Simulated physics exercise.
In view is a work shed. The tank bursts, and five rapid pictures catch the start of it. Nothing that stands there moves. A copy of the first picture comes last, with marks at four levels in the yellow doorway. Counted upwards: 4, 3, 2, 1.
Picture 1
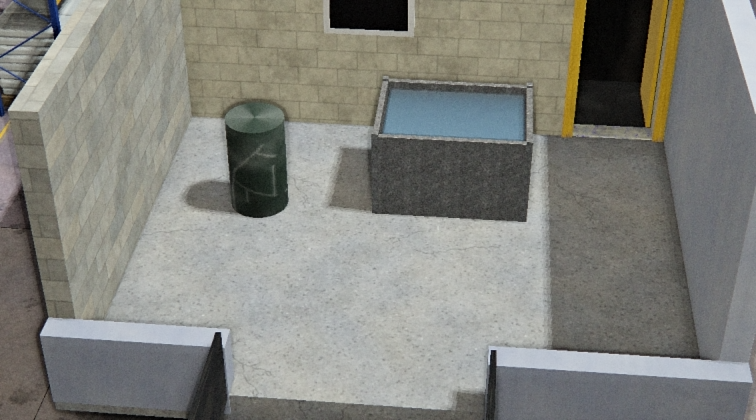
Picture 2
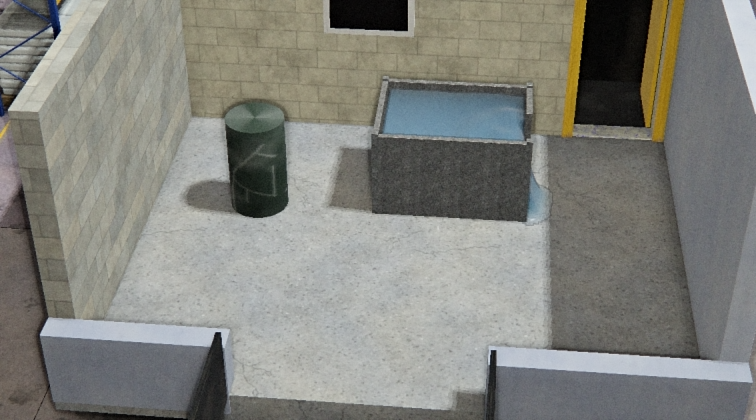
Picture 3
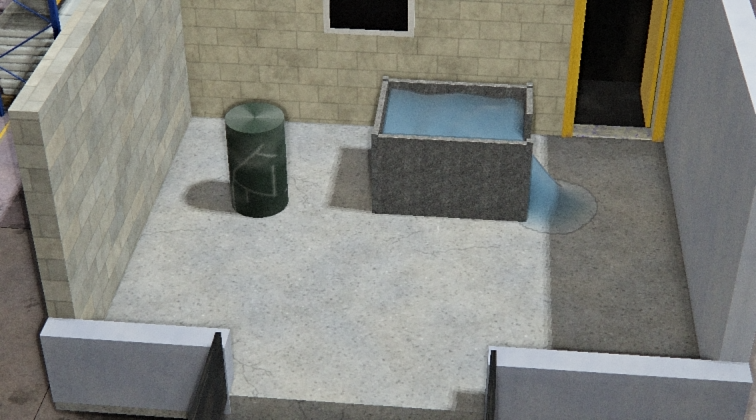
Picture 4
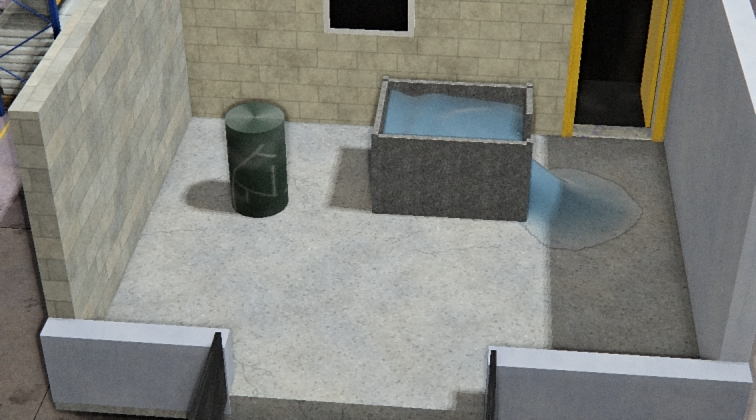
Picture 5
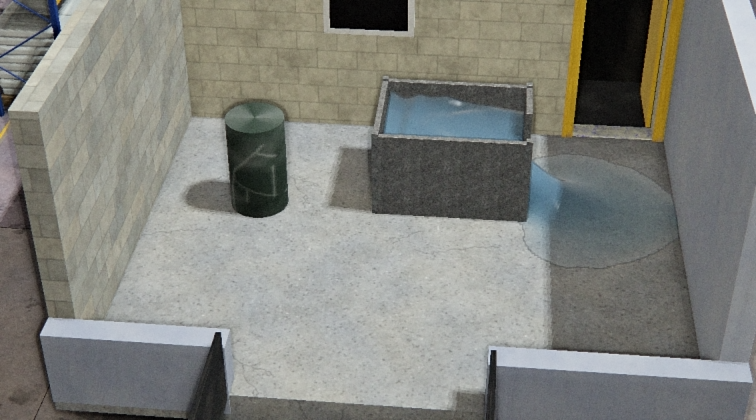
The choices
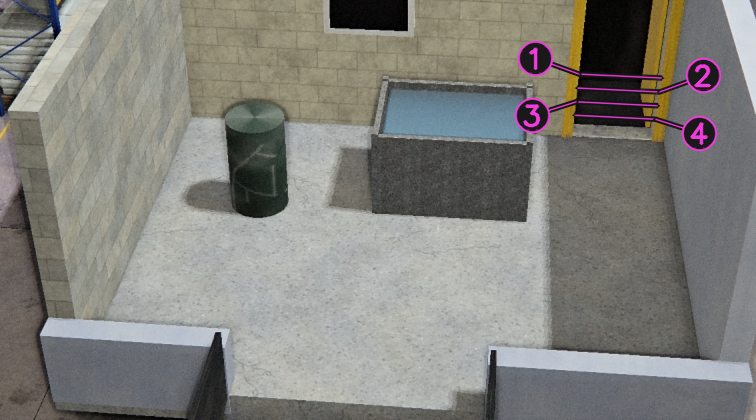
A work shed with pale block walls and a light speckled floor is seen from above, with an open gate in the low front wall. A dark green drum stands left of a grey stone tank of blue water, near a yellow doorway at the back right. Water pours from the tank's right side and spreads rightward and forward across the darker floor, while the tank's surface ripples and lowers and the camera stays still.
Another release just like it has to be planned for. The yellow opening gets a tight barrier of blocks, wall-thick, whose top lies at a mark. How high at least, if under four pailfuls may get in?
Height 4.
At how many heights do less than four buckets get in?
All four.
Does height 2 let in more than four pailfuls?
No, that is safe.
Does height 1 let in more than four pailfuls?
No, that is safe.
On the marked copy, 1 at (620, 76); 2 at (618, 90); 3 at (616, 103); 4 at (615, 117); from the bottom up 4, 3, 2, 1.
Choosing 1, nothing gets over.
Choosing 2, nothing gets over.
Choosing 3, nothing gets over.
Choosing 4, a bucket or two gets in.
